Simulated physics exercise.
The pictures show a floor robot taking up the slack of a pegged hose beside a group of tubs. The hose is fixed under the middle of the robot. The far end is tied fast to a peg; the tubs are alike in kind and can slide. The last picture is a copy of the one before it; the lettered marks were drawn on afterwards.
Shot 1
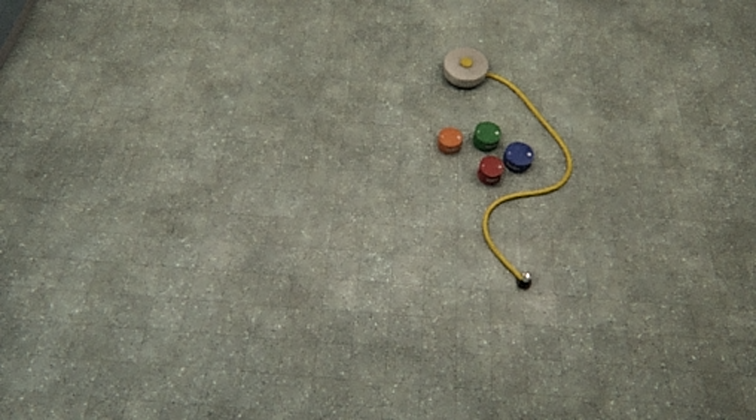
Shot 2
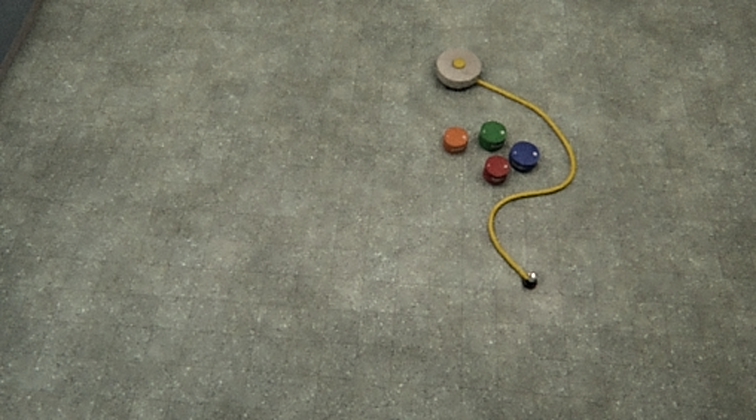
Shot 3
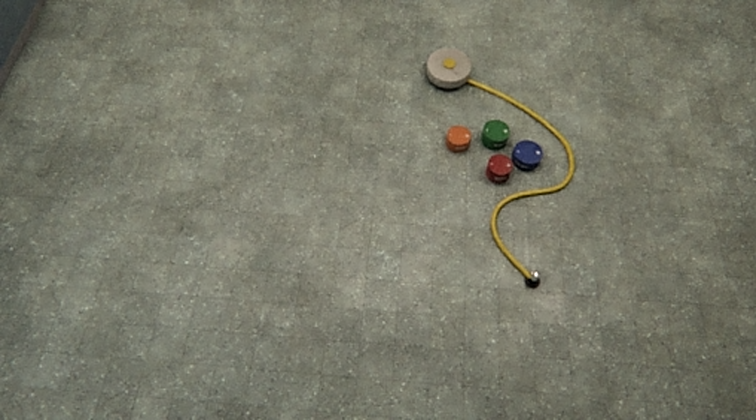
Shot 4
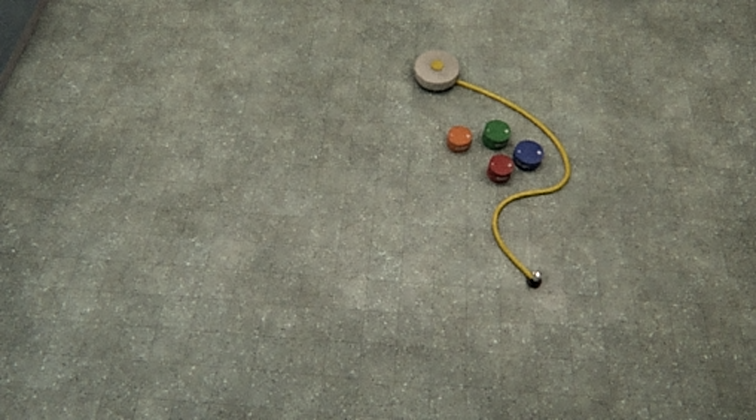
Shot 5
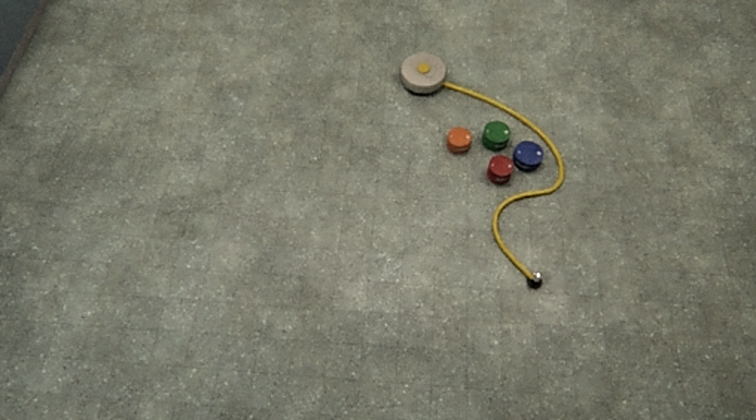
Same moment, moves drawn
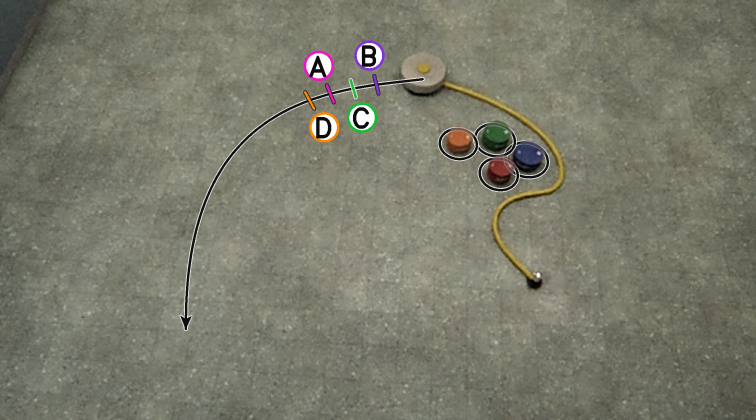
The footage shows a round, pale robot trailing a curved yellow hose fixed to a small peg, beside orange, green, blue and red tubs; the robot moves steadily left, drawing the upper hose along while the tubs stay grouped.
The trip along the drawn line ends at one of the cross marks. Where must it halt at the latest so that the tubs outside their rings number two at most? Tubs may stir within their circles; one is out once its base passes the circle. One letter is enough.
No farther than A.
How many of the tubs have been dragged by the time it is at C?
By then, none.
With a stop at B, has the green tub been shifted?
By then, no.
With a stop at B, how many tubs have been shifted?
By then, none.
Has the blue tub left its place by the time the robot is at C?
No.
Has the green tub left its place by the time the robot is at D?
By then, yes.
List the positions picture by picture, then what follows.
In the first frame, blue tub (518, 157); red tub (490, 171); green tub (487, 137).
In the second frame, robot (458, 69); peg (531, 279).
In the third frame, robot (449, 69); red tub (499, 169).
In the fourth frame, robot (437, 71); orange tub (459, 139).
In the fifth frame, robot (423, 74); blue tub (528, 156); red tub (500, 170); green tub (496, 136).
On the marked copy, A at (330, 94); B at (376, 85); C at (353, 89); D at (310, 100); the route from (423, 79) via (243, 142) to (186, 329).
Taking A. A third of the way, robot (391, 78).
Two thirds of the way, robot (358, 82).
When it is over, robot (330, 89); blue tub (516, 159); red tub (497, 172); green tub (493, 139); one over the rings.
As for the rest, B is within the limit but short; C is within the limit but short; D has three over the rings.
